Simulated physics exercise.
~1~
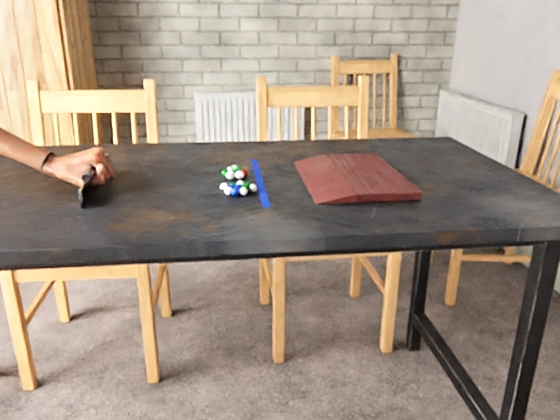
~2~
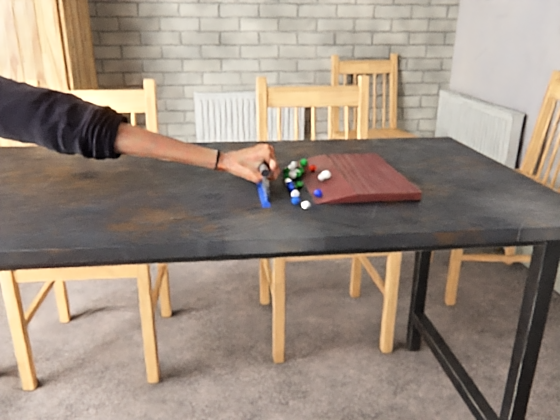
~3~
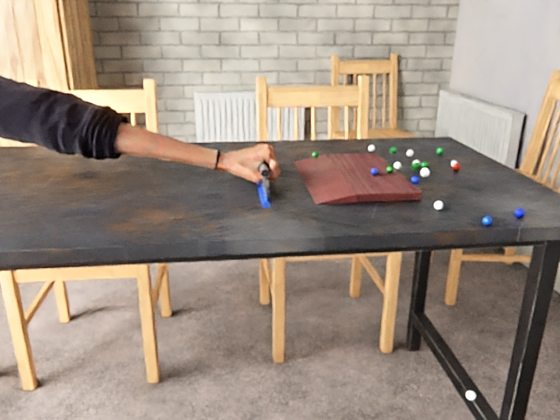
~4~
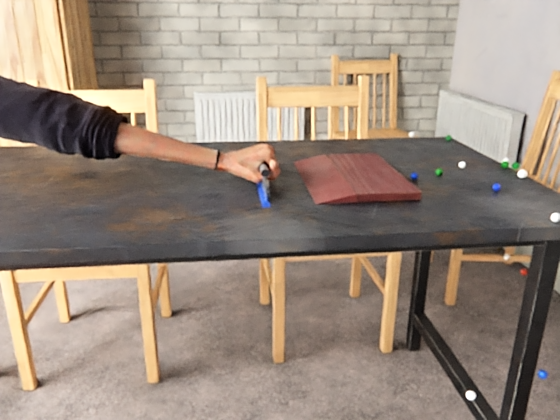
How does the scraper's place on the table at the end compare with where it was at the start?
At the start the scraper is near the left end of the table, well short of the balls. At the end it is farther right, held still at the blue tape just left of the ramp.
A hand reaching in from the left pushes a dark scraper across a blackish table, seen from the front in a room with pale wooden chairs and a whitish brick wall. Two small heaps of blue, green, white and red balls sit beside a strip of blue tape, with a low reddish-brown ramp to their right. The scraper sweeps right and stops at the tape, while the balls spread onto the ramp's near side. They carry on over the top and scatter across the right end of the table. Finally the ramp is clear, and some balls have gone off the table.
